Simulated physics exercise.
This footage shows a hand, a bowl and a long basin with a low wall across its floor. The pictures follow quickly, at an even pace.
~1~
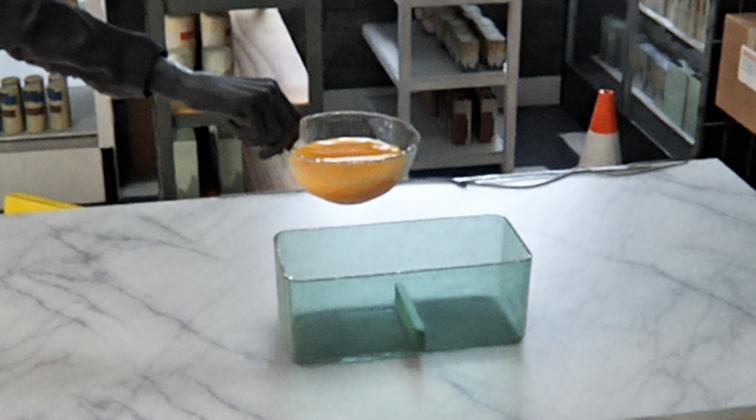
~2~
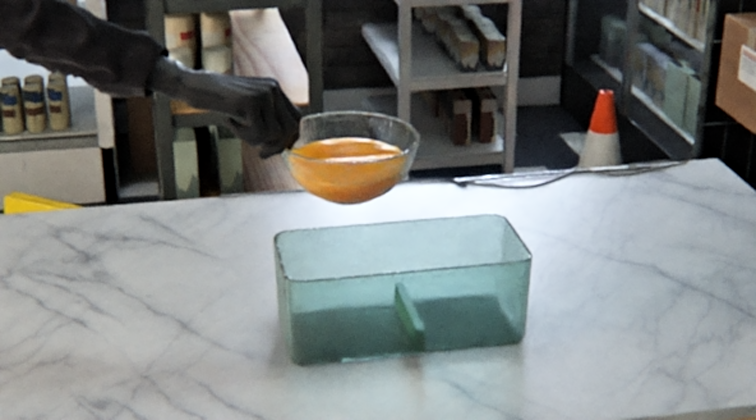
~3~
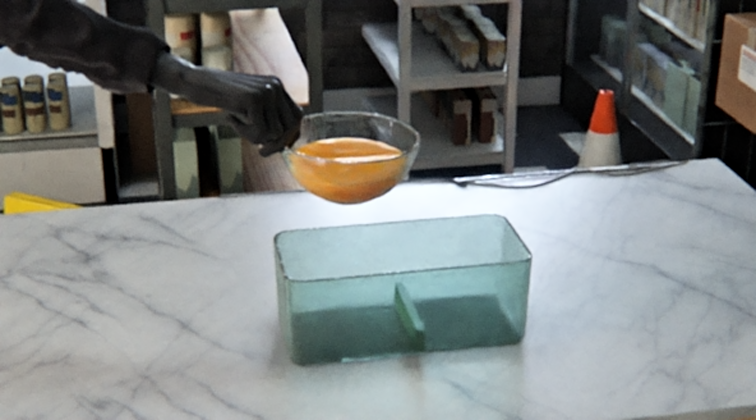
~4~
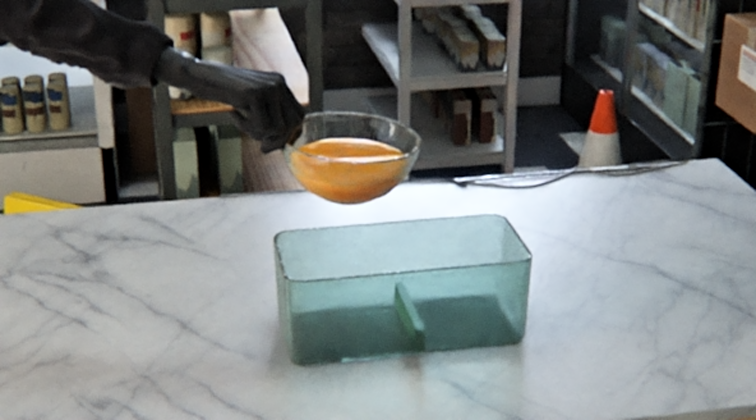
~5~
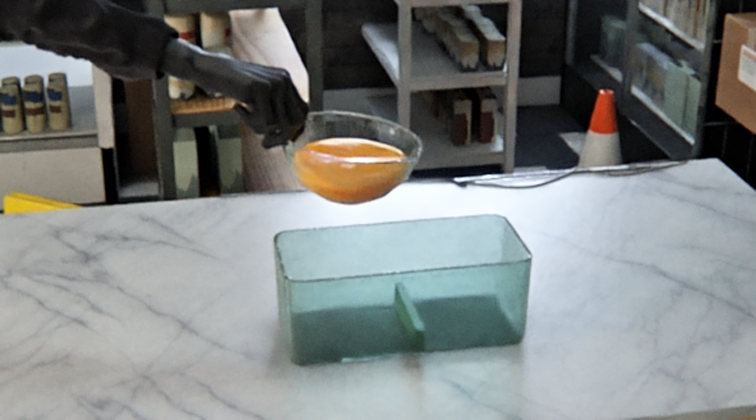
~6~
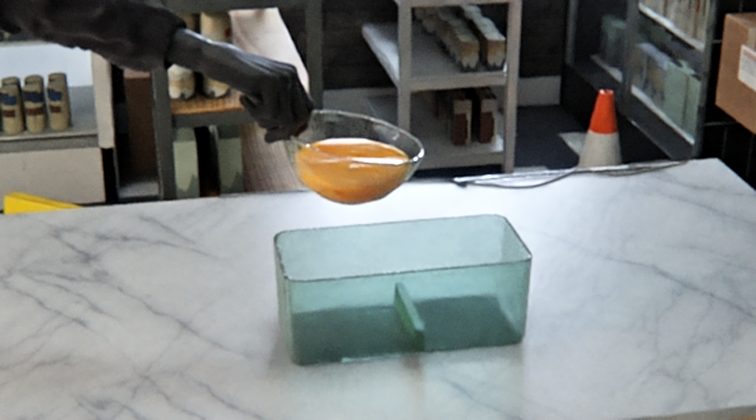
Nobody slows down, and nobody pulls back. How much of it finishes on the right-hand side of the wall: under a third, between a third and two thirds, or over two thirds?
Over two thirds.
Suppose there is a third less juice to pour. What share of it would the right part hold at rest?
I'd put it at around 85 %.
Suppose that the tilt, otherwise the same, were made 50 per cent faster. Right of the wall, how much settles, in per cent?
I'd say close to 75 %.
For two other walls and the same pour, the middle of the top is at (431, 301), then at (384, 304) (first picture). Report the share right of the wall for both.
In turn some 70 and 95 in a hundred.
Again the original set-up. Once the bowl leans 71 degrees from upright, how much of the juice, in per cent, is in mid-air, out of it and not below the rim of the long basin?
It works out to about 35 percent.
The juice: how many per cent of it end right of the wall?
Close to 85 per cent.
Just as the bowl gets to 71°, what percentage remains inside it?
Near 40 percent is still in there.
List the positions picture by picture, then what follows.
In the first frame, it leans 0°; its right rim is at (417, 133); the juice meets the walls at (288, 161) and (407, 153); the long basin's rim runs from (280, 258) to (518, 237); the wall's top is at (409, 306).
In the second frame, it leans 0°; its right rim is at (417, 134); the juice meets the walls at (288, 161) and (407, 153).
In the third frame, it leans 2°; its right rim is at (418, 135); the juice meets the walls at (288, 161) and (407, 154).
In the fourth frame, it leans 4°; its right rim is at (419, 138); the juice meets the walls at (289, 160) and (407, 155).
In the fifth frame, it leans 8°; its right rim is at (420, 142); the juice meets the walls at (292, 160) and (408, 156).
In the sixth frame, it leans 12°; its right rim is at (421, 147); the juice meets the walls at (293, 159) and (411, 156).
A moment on, the bowl is tipped part way and 42 per cent is still to pour, 0 is left of the wall and 23 right of it.
Next, the bowl is tipped right over and 0 per cent is still to pour, 16 is left of the wall and 83 right of it.
Then the bowl is tipped right over and 0 per cent is still to pour, 16 is left of the wall and 84 right of it.
Later the bowl is tipped right over and 0 per cent is still to pour, 16 is left of the wall and 84 right of it.
At rest 16 per cent lies left of the wall, 84 right of it and 0 outside.
